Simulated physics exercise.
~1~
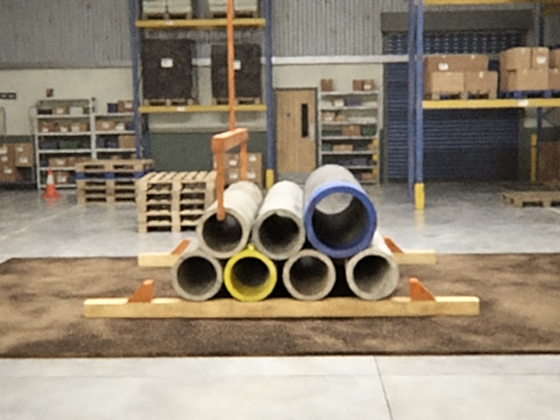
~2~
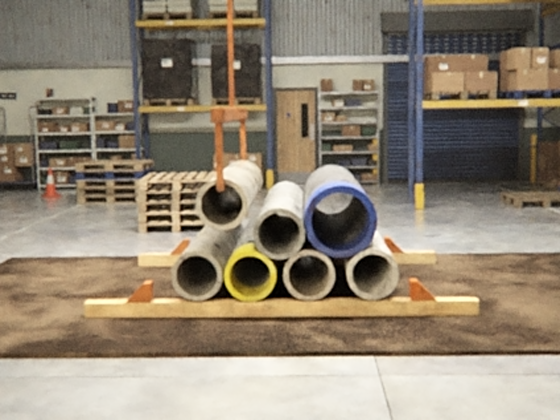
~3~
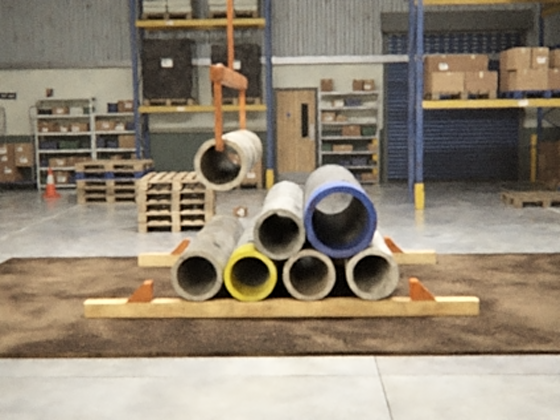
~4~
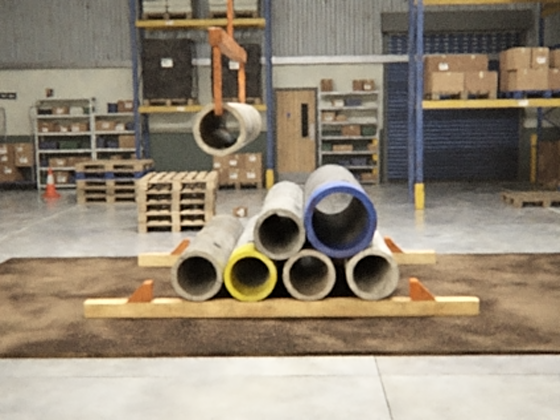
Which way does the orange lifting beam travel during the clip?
The orange lifting beam moves upward, carrying one grey pipe with it above the stack.
In a warehouse, an orange lifting beam raises one pipe off a stack that stays put.
